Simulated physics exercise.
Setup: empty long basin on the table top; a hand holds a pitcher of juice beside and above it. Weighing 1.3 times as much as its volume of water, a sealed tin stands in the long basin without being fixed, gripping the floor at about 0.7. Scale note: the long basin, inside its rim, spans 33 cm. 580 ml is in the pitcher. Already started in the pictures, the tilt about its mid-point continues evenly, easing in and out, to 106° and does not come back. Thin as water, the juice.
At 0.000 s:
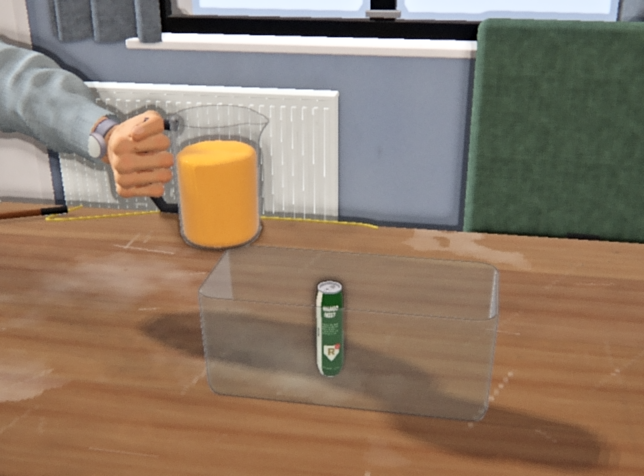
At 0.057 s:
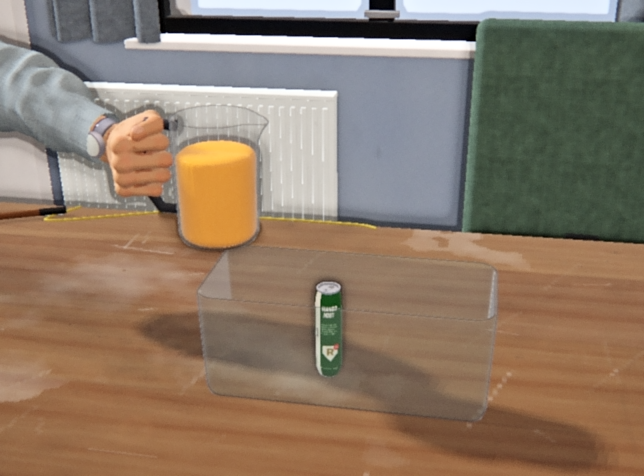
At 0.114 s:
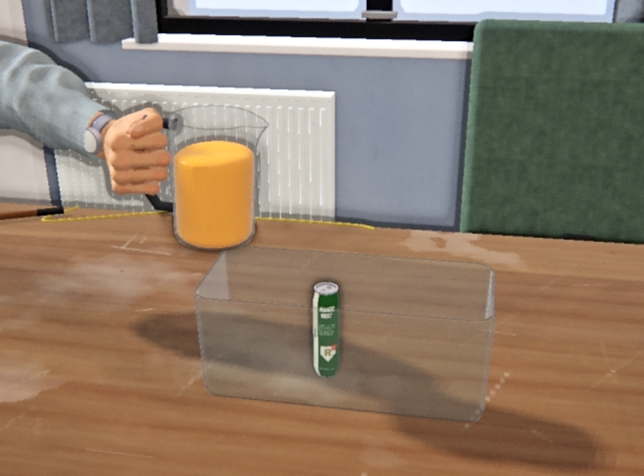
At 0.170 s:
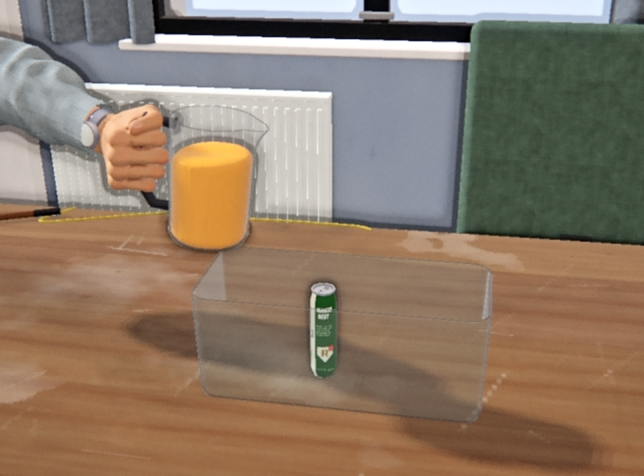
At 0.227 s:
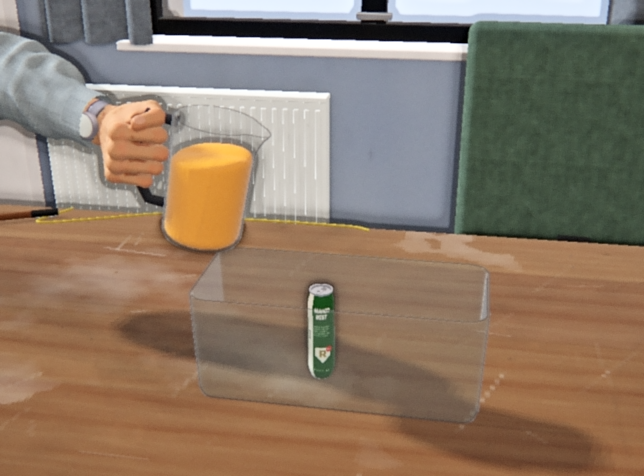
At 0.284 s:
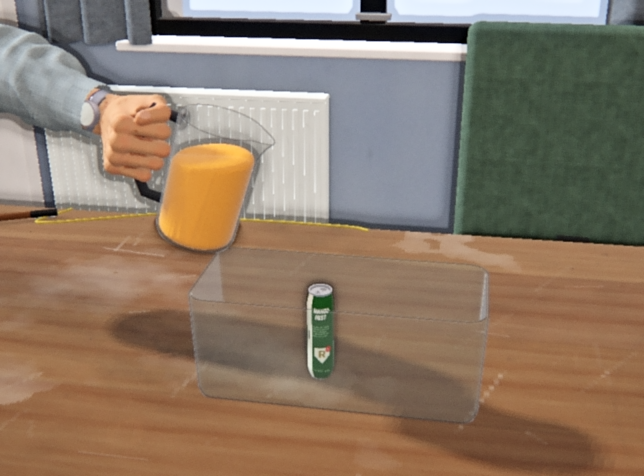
A hand gradually tilts a pitcher of orange juice rightward beside a clear basin holding a green can.
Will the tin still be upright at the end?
No.
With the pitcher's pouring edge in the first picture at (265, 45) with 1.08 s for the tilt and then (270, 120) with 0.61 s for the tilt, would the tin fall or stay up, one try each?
First it stays on its base; then it tips over.
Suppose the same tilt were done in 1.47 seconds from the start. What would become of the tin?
Outcome - the tin comes down.
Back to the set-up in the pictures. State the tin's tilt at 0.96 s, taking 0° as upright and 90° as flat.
It tilts roughly 0° from upright.
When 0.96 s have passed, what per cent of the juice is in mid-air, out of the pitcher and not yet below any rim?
Near 18 percent.
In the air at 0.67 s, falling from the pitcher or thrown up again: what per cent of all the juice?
My guess is roughly 8 %.
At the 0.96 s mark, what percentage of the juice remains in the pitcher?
38 in a hundred, give or take.
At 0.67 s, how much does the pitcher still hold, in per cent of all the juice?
Portion remaining: Approx. 90 per cent.
Then, 0.67 s in, the tilt is 73° and 91 per cent is still to pour; the tin stands where it began.
Then, 0.96 s in, the tilt is 103° and 38 per cent is still to pour; the tin stands where it began.
Then, 1.26 s in, the tilt is 106° and 4 per cent is still to pour; the tin leans 13°.
Then, 1.58 s in, the tilt is 106° and 0 per cent is still to pour; the tin lies on its side.
Finally, the tin lies on its side.
